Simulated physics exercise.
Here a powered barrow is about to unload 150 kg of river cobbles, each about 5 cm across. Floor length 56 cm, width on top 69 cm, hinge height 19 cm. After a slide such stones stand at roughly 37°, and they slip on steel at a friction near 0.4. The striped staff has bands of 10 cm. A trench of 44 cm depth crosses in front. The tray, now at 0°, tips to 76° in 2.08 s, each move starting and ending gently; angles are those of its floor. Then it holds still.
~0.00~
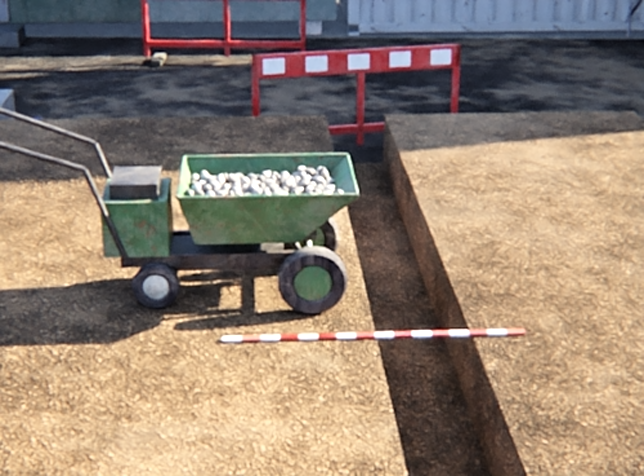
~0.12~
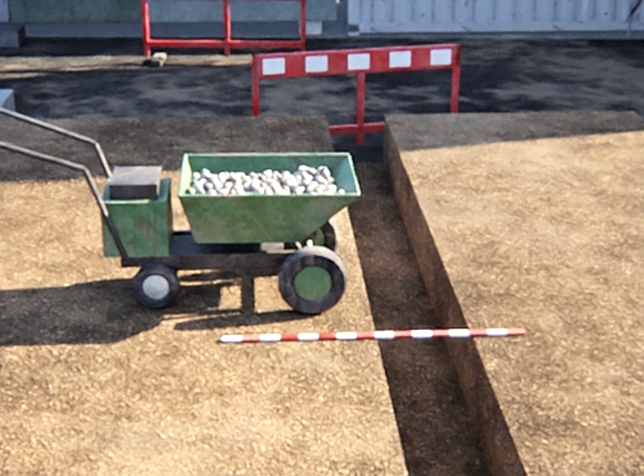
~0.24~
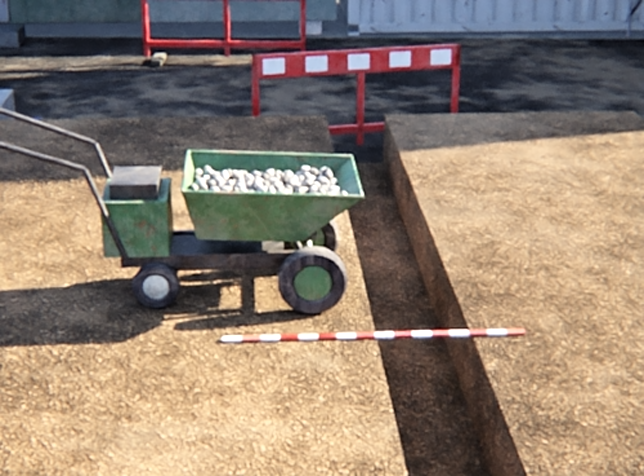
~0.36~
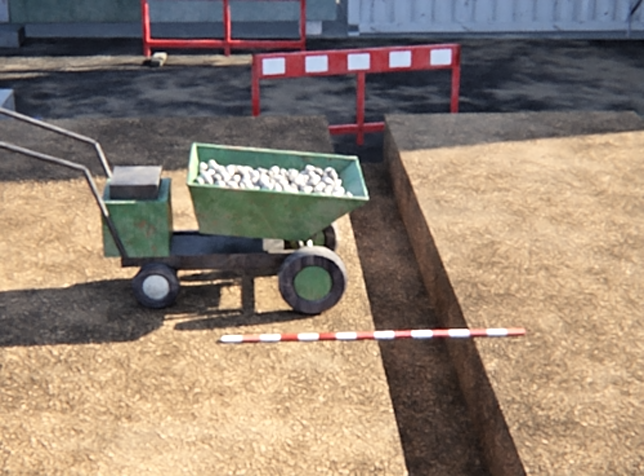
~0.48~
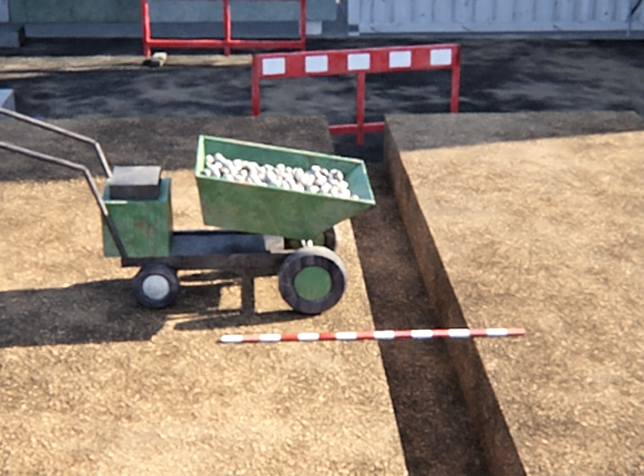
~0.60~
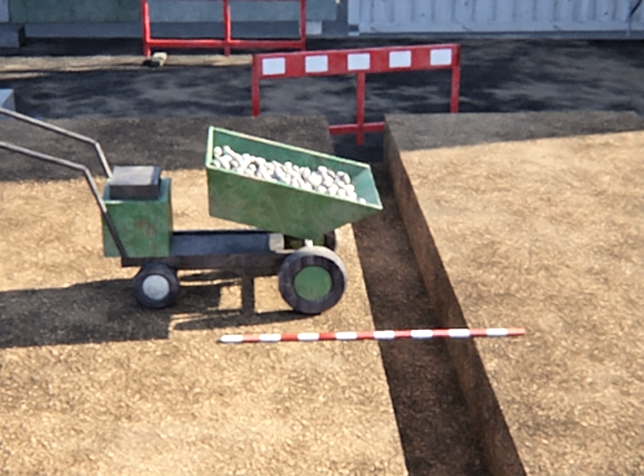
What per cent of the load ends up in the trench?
Roughly 88 per cent ends in the trench.
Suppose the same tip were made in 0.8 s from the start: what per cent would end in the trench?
Then about 80 per cent.
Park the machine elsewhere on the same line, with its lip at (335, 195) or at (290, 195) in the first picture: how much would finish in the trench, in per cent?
Near 100 per cent from the first place, 80 from the second.
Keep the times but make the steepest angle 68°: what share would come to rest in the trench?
It would be near 80 per cent.
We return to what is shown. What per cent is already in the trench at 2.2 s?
Some 75 per cent.
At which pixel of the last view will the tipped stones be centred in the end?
Their middle is at about (424, 342).
After 1.6 s the floor is at 64°; 96 % in the tray, 4 % in the trench; the foremost stones are at (430, 267).
After 2.2 s the floor is at 76°; 11 % in the tray, 77 % in the trench, 12 % past the trench; the foremost stones are at (536, 280).
After 2.5 s the floor is at 76°; 0 % in the tray, 88 % in the trench, 12 % past the trench; the foremost stones are at (560, 271).
After 4.5 s the floor is at 76°; 0 % in the tray, 88 % in the trench, 12 % past the trench; the foremost stones are at (565, 271).
